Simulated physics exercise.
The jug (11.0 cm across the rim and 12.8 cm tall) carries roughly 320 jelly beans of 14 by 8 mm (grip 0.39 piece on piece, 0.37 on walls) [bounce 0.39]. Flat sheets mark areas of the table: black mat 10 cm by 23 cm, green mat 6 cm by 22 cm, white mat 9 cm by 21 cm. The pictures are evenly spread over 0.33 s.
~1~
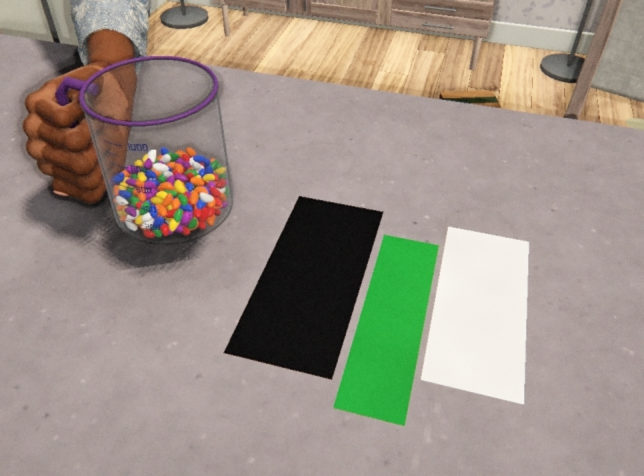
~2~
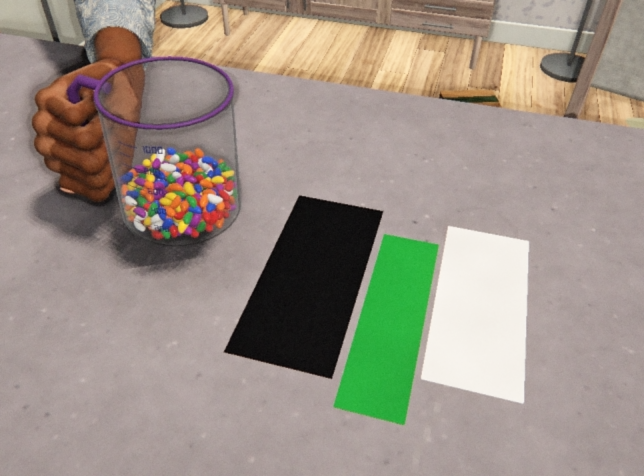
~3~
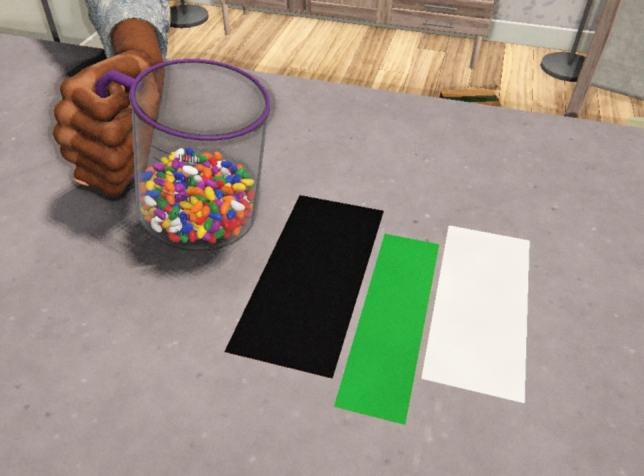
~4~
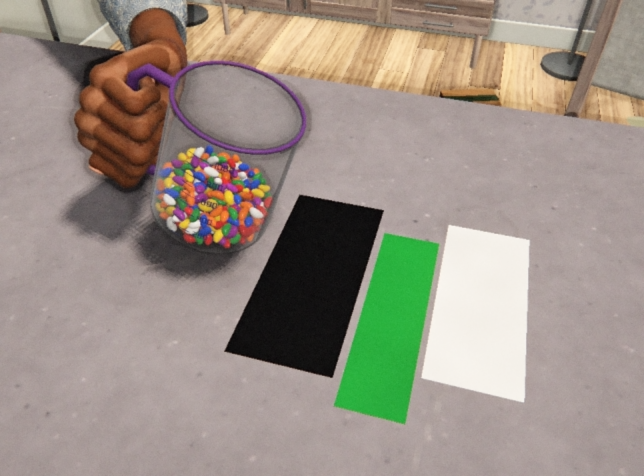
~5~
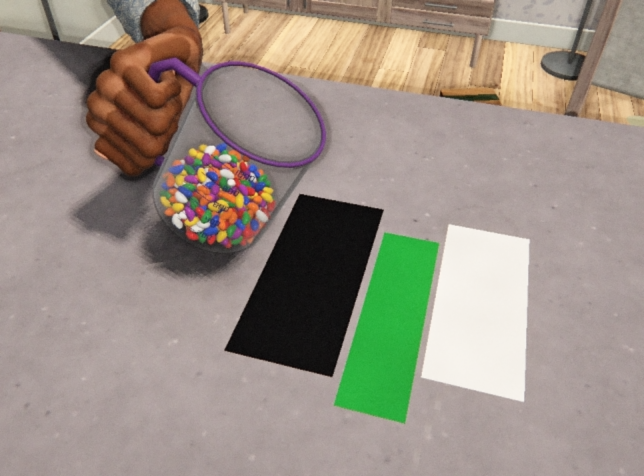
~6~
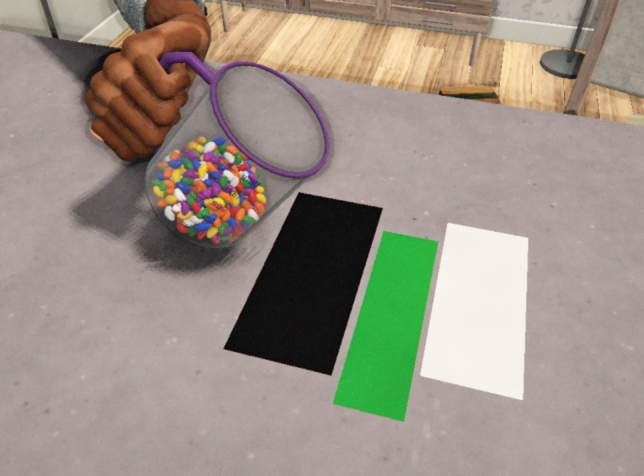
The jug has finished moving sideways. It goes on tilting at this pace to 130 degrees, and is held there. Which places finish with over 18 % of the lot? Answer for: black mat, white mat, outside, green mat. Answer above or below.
Black mat: Above, white mat: Below, outside: Below, green mat: Below.
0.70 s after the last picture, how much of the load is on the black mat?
Some 25 per cent.
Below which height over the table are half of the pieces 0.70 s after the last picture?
About 8 cm.
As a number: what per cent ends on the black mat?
About 75 per cent.
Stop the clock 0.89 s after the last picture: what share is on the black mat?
Near 80 per cent so far.
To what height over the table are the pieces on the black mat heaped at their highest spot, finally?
Roughly 2.5 cm.
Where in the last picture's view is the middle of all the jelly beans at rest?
Around (324, 275).
Then, 0.27 s after the last picture, tilt 74 degrees; jug 100 %; middle of all pieces on or above the table near (199, 173).
Then, 0.49 s after the last picture, tilt 104 degrees; jug 100 %; middle of all pieces on or above the table near (206, 173).
Then, 0.70 s after the last picture, tilt 129 degrees; jug 70 %, black mat 25 %; middle of all pieces on or above the table near (244, 208).
Then, 0.89 s after the last picture, tilt 130 degrees; jug 10 %, green mat 5 %, black mat 80 %, outside 5 %; middle of all pieces on or above the table near (304, 260).
In the end, jug 0 %, green mat 10 %, white mat 0 %, black mat 75 %, outside 10 %.
